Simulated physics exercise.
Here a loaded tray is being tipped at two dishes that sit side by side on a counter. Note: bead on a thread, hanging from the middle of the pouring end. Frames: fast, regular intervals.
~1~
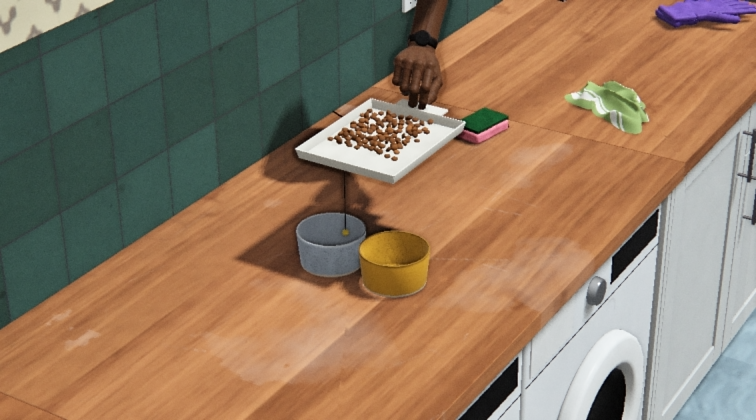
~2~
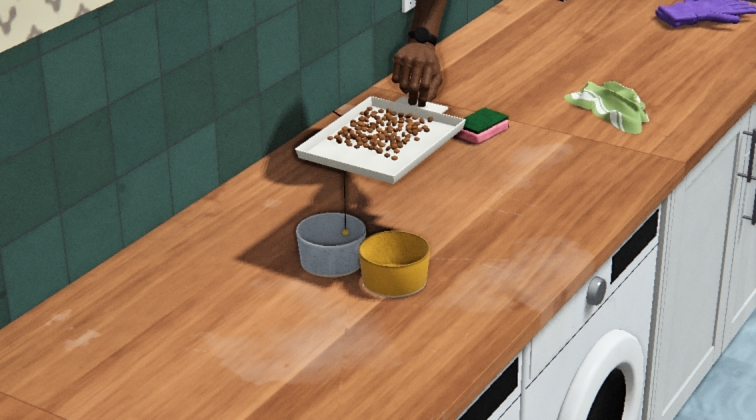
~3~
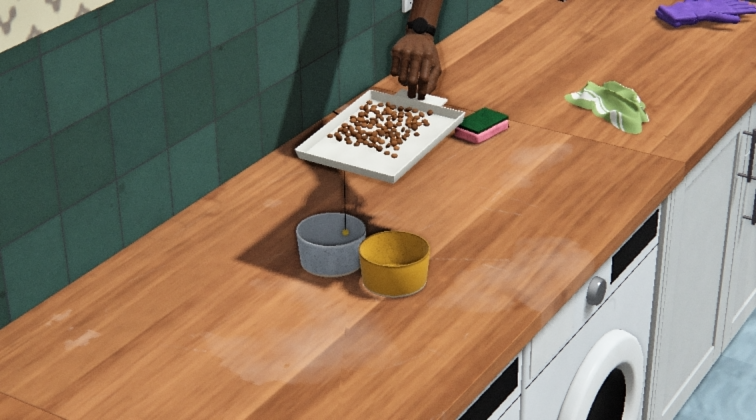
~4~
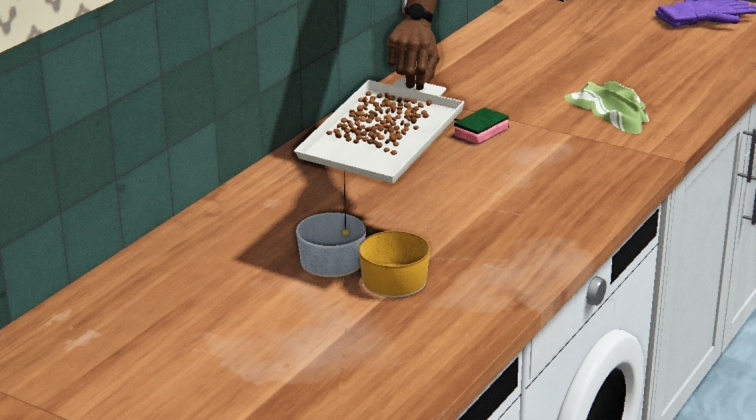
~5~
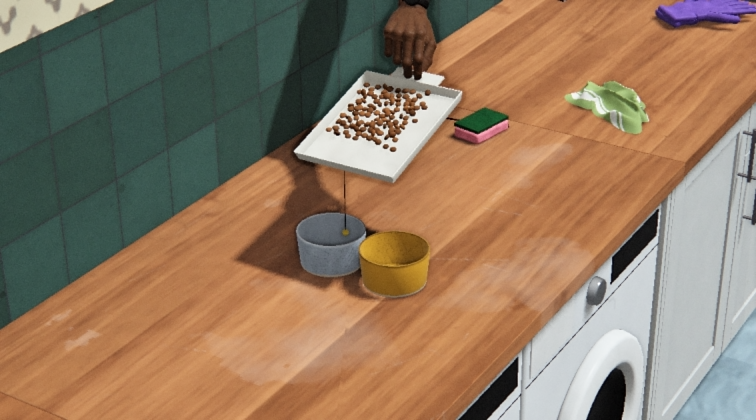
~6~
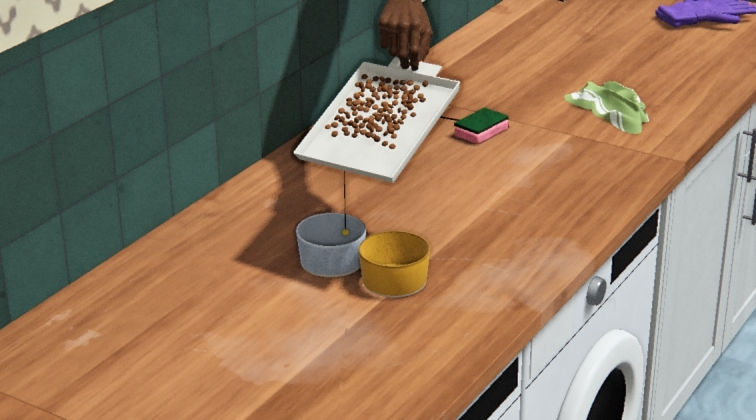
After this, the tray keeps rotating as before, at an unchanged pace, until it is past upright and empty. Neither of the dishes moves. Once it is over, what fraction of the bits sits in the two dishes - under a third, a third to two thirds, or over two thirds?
In the end the catch comes to beneath one third of the load.
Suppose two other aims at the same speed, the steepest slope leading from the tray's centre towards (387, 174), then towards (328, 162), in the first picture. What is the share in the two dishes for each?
First case about 80 percent; second case about 40 percent.
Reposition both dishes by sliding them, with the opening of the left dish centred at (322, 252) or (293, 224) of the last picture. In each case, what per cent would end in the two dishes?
Roughly 70 per cent, then roughly 40 per cent.
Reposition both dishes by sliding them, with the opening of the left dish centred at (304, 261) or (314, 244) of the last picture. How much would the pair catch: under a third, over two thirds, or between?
Try one: Between a third and two thirds. Try two: Beyond two thirds.
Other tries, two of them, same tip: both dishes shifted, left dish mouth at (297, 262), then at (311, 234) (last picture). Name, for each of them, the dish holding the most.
Result 1: The left-hand one; result 2: The left-hand one.
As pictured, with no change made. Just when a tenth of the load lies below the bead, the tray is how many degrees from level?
75 degrees.
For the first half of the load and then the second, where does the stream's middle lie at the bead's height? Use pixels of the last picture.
I'd say close to (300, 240) at first and close to (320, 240) later on.
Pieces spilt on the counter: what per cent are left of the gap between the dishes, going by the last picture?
Some 100 %.
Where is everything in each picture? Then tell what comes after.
Corners of the pouring end near (299, 149) and (393, 174), level; middle of the load near (385, 134), bits of dog kibble; left dish near (312, 258); right dish near (376, 277); bead on its thread near (346, 232), in the first picture.
Corners of the pouring end near (299, 149) and (393, 174), level; middle of the load near (385, 133), in the second picture.
Corners of the pouring end near (298, 149) and (393, 174), tipped barely, level across its low end; middle of the load near (384, 128), in the third picture.
Corners of the pouring end near (298, 150) and (392, 175), tipped a little, level across its low end; middle of the load near (383, 122), in the fourth picture.
Corners of the pouring end near (297, 151) and (392, 175), tipped clearly, level across its low end; middle of the load near (382, 116), in the fifth picture.
Corners of the pouring end near (297, 151) and (391, 175), tipped clearly, level across its low end; middle of the load near (381, 111); left dish near (312, 258); right dish near (376, 277), in the sixth picture.
Shortly afterwards, tray tipped steeply; the bulk on the tray; near a quarter in the air.
Next, tray tipped past a quarter turn; near a quarter on the tray; only a few in the right dish; only a few in the left dish; near half outside both; a little in the air.
Some moments later, tray tipped past a quarter turn; only a few in the right dish; a little in the left dish; all but a few outside both.
In the end, tray tipped past a quarter turn; only a few in the right dish; a little in the left dish; the bulk outside both.
